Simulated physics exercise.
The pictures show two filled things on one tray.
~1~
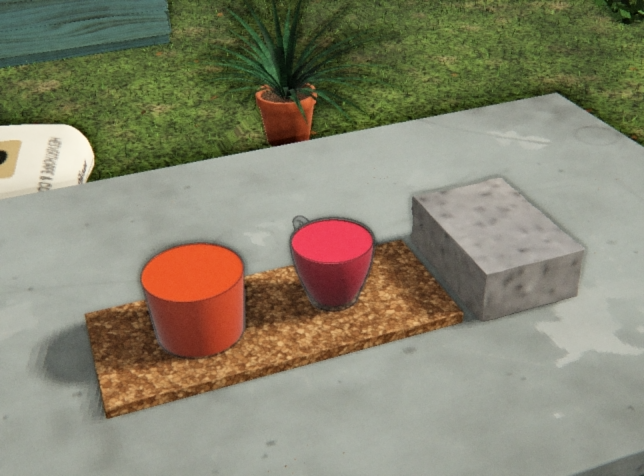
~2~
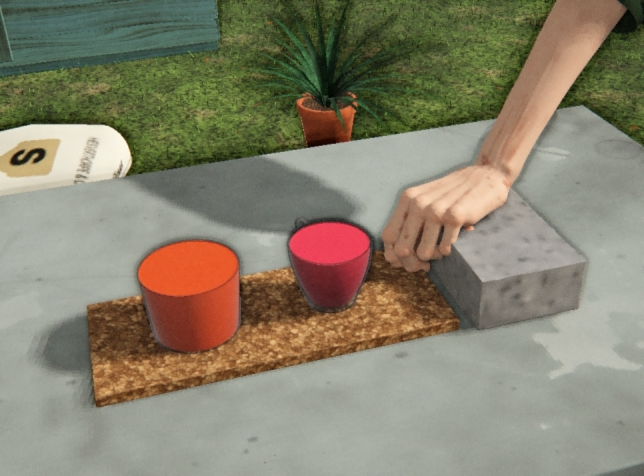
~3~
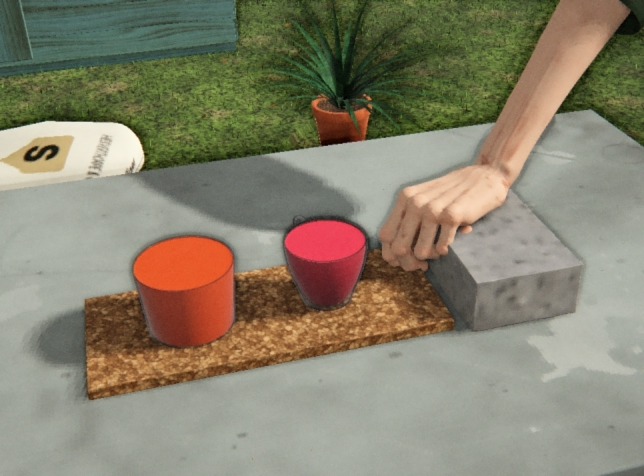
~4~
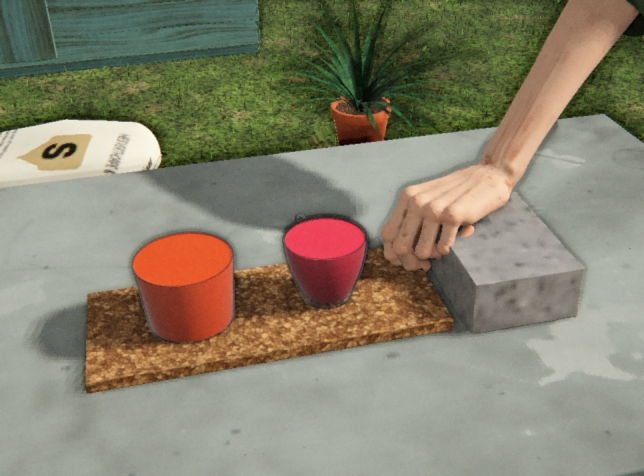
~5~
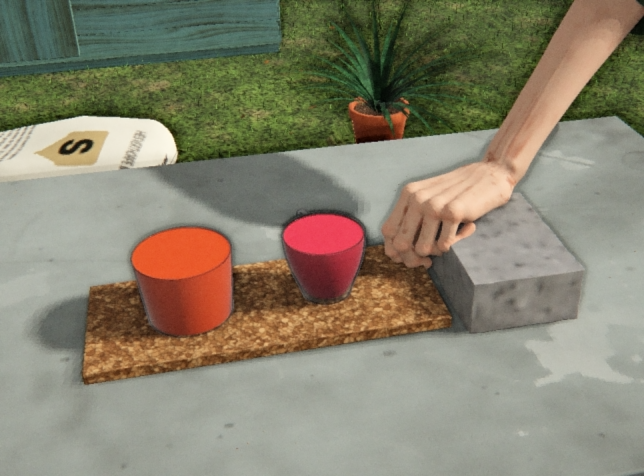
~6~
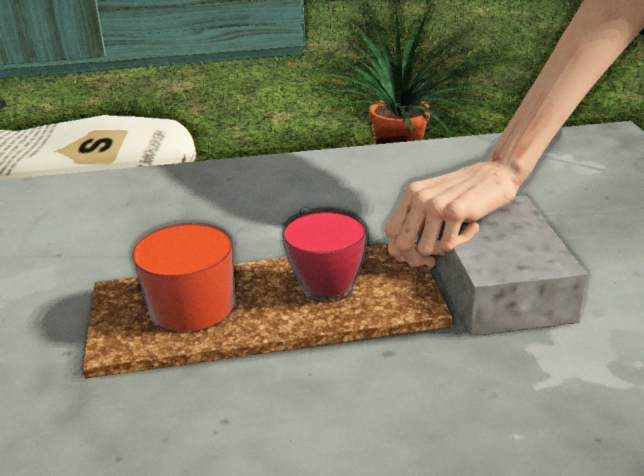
In a grassy yard, a grey stone-like table is seen from above at an angle, with teal boards and a potted plant behind. A full orange tub at left and a full pinkish-red cup stand on a speckled brown tray, beside a grey block at right. A hand reaches in from the upper right and grips the tray's right end, which barely rises, while the camera slowly circles, shifting the background rightward.
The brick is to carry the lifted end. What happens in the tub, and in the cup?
The tub spills and the cup spills.
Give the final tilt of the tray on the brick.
Some 11 degrees.
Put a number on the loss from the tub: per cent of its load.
Near 12 in a hundred.
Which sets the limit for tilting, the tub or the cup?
It is the tub.
Shortly, the tray slopes by about 6°; tub, it has lost some; cup, none is lost.
Then, the tray slopes by about 13°; tub, it has lost some; cup, it has lost some.
At the finish, the tray slopes by about 11°, resting on the brick; tub, it has lost some; cup, it has lost some.
